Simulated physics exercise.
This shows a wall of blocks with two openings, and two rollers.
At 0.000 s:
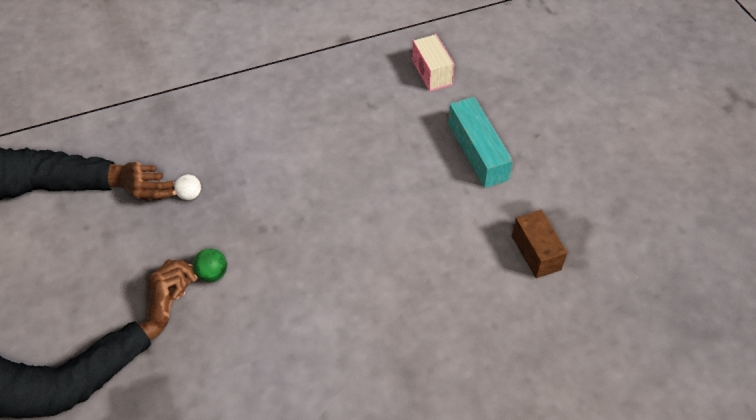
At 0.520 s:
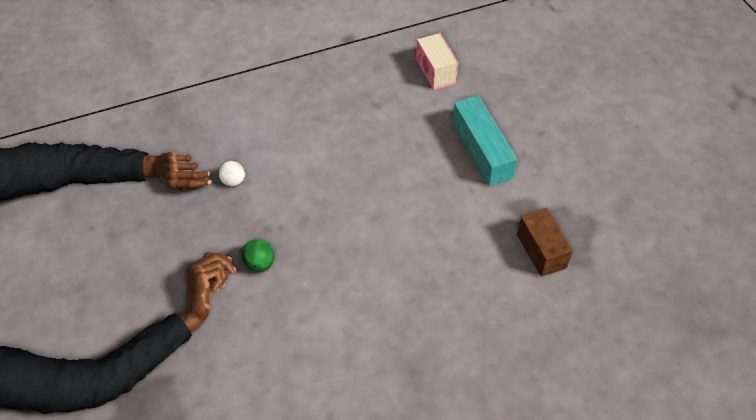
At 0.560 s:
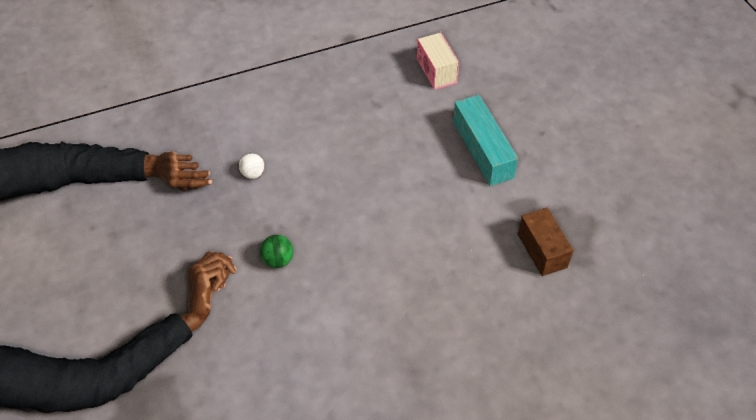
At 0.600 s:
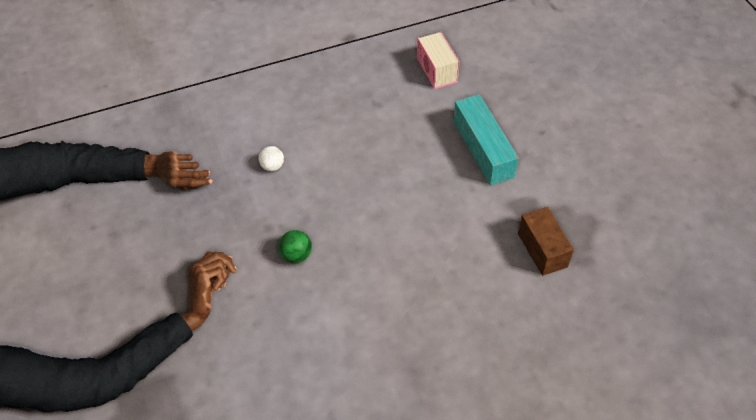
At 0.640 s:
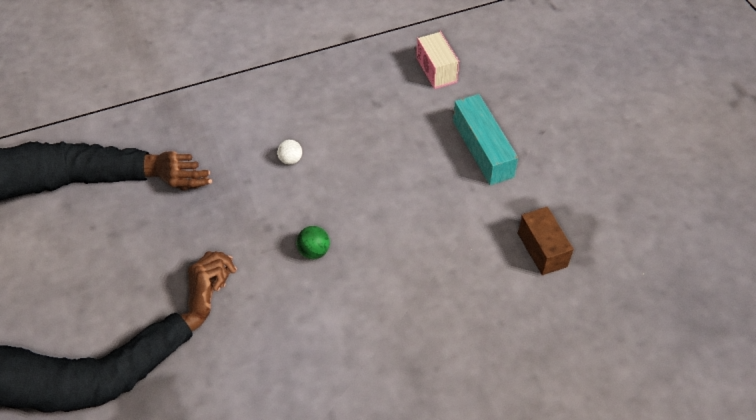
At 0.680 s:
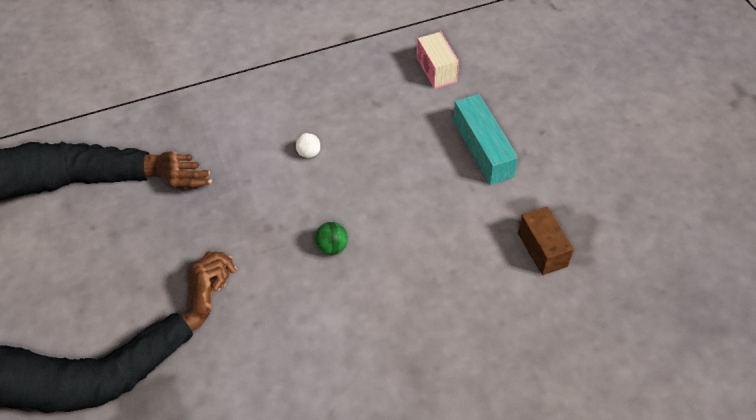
Two hands pushed a small white ball and a green ball from the left and let go, and both rolled rightward and slightly upward across the gray floor, with three separate blocks standing opposite.
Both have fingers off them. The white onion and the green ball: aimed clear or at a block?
In order: White onion: Clear; green ball: Clear.
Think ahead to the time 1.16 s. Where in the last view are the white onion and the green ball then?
Predicted centres: White onion roughly (512, 72), green ball roughly (537, 192).
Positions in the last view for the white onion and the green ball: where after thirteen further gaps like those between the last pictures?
Positions - white onion (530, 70), green ball (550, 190).
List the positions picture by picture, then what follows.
In the first frame, white onion (188, 187) under the hand; green ball (210, 266) under the hand; pink book (433, 62).
In the second frame, white onion (232, 173); green ball (258, 256).
In the third frame, white onion (252, 166); green ball (277, 252).
In the fourth frame, white onion (271, 159); green ball (295, 247).
In the fifth frame, white onion (290, 152); green ball (313, 243).
In the sixth frame, white onion (308, 145); green ball (331, 239); brown brick (545, 241).
By 1.16 s, white onion heading on near (512, 72); green ball heading on near (537, 192).
By 1.74 s, white onion heading on; green ball heading on.
When it is over (2.3 s), the white onion rolls through; the green ball rolls through.
